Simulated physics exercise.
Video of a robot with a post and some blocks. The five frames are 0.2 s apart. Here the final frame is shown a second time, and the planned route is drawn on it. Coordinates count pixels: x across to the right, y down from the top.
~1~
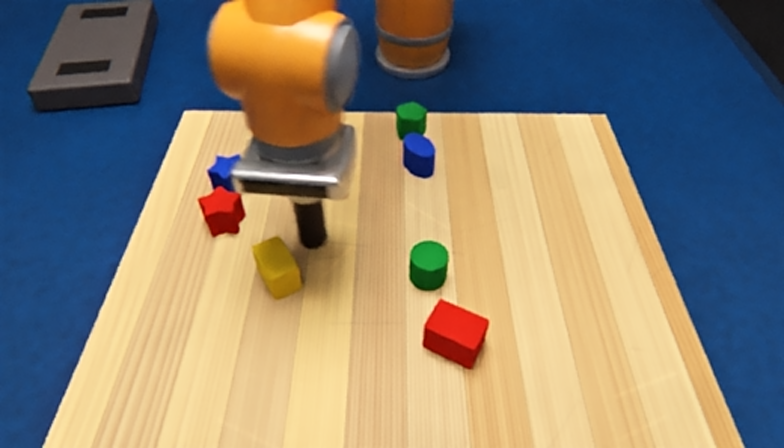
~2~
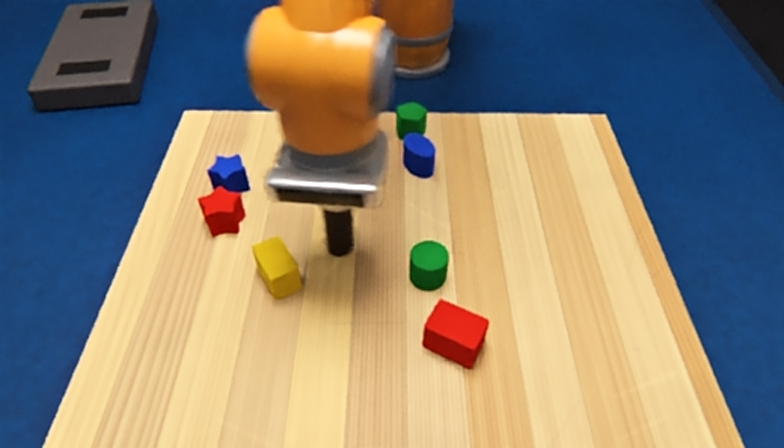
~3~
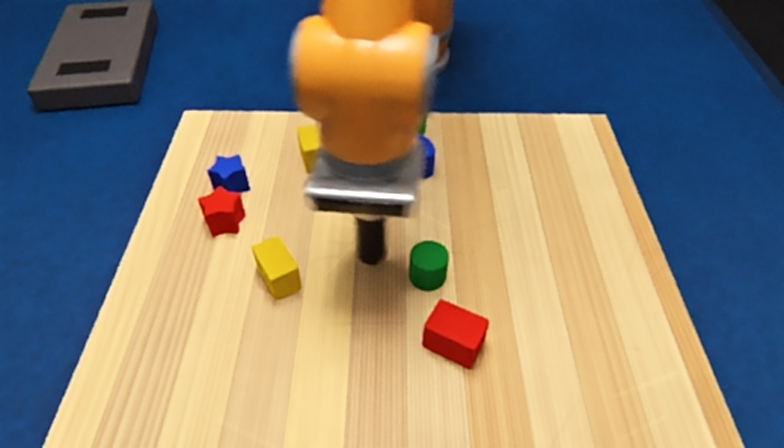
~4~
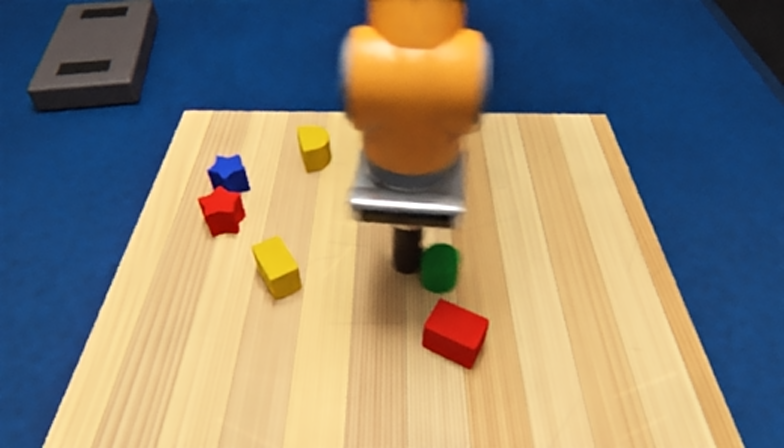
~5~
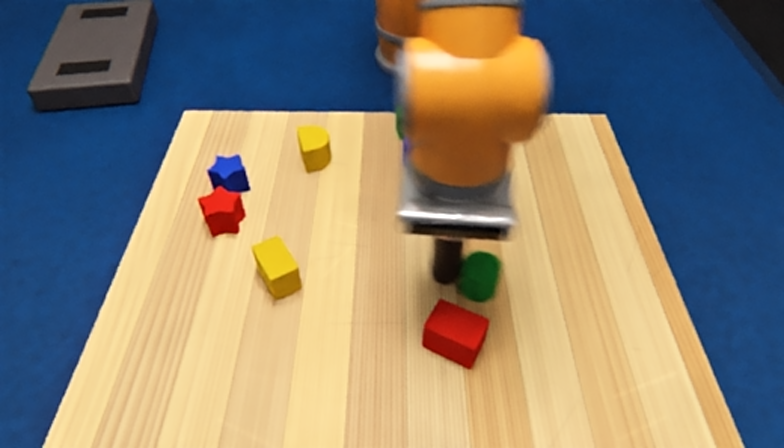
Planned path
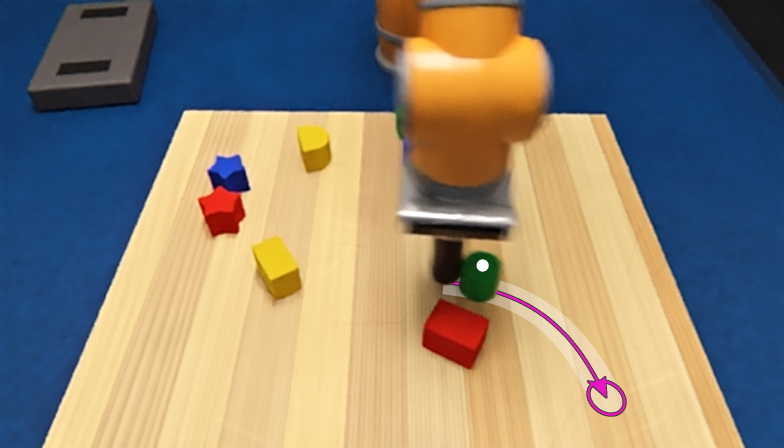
The orange robot arm swept its dark post rightward across the wooden board, passing the yellow blocks, then pushed the green disc to the right, just above the red rectangular block.
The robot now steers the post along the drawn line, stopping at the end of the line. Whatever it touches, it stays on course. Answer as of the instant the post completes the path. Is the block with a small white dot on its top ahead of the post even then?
I'd say no.
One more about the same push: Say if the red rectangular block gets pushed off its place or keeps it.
Left where it is.
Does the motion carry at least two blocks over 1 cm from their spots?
The answer is no.
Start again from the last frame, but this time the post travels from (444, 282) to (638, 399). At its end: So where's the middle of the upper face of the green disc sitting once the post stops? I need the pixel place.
Just about (529, 274).
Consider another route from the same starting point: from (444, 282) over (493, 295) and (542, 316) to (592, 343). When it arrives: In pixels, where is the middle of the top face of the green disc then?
If I read the scene right, the answer is (574, 276).
Path on the board, from (444, 282) via (509, 296) and (566, 335), ending at (606, 398); the dot is on the green disc.
What follows on the original path. One third of the way, post at (511, 289); green disc at (551, 276).
Two thirds of the way, post at (569, 328); green disc at (583, 281).
At the end, post at (611, 391); red rectangular block in place; green disc at (583, 281).
